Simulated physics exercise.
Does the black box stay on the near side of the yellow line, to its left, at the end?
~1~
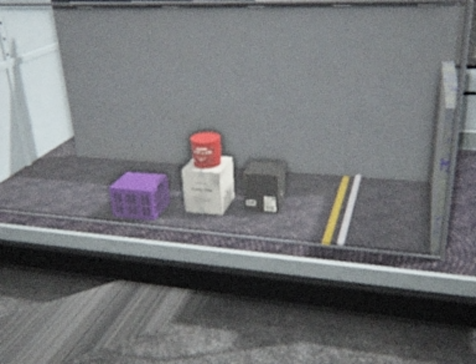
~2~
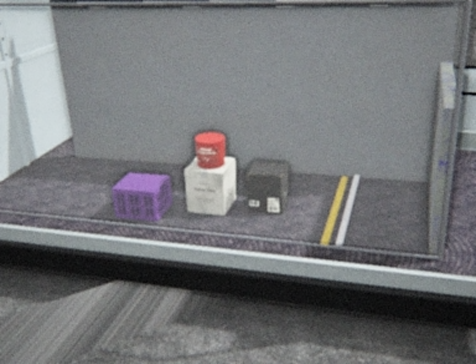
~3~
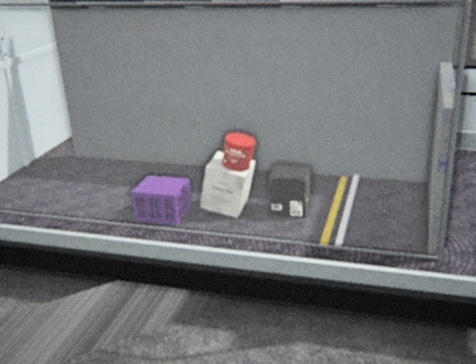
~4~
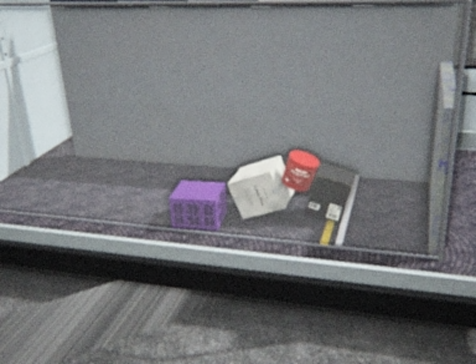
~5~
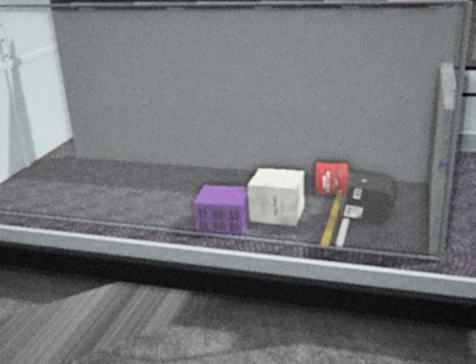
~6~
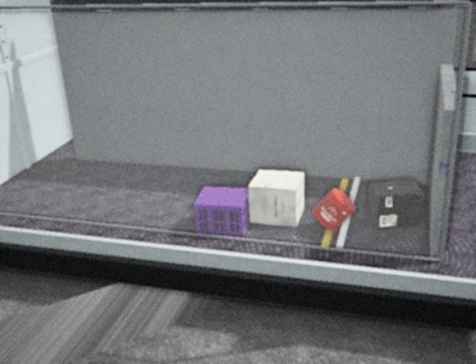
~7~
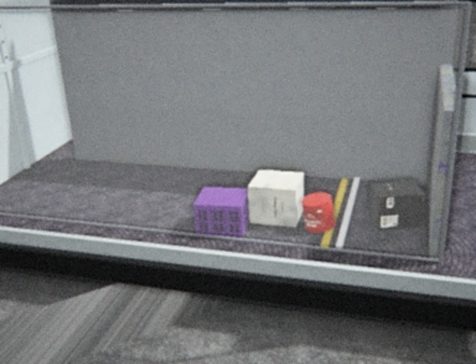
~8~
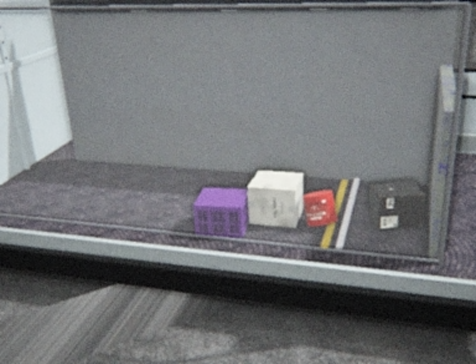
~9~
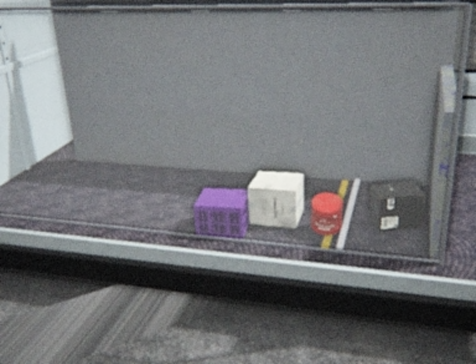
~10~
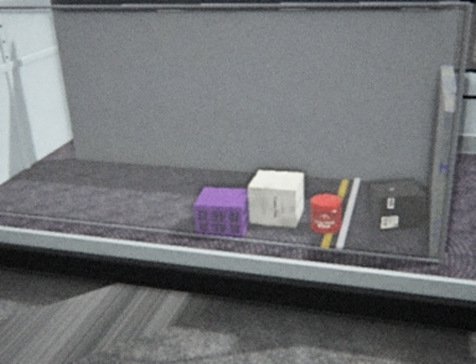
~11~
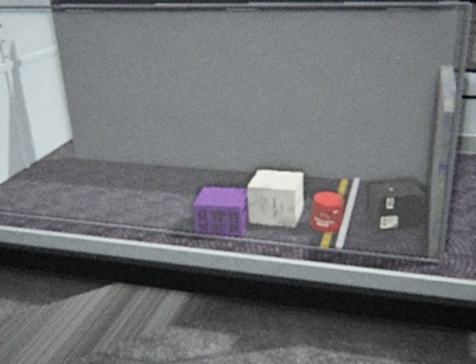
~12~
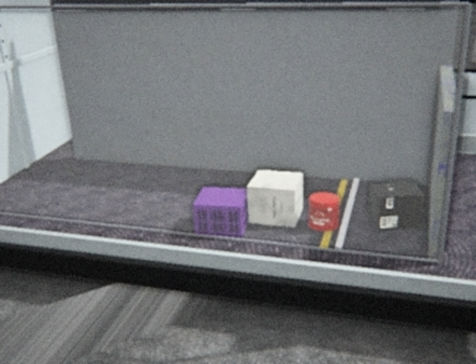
No, the black box slides right, tips over and comes to rest beyond the yellow line.
Boxes slide right, a red bucket falls, and the black box rests past the yellow line.
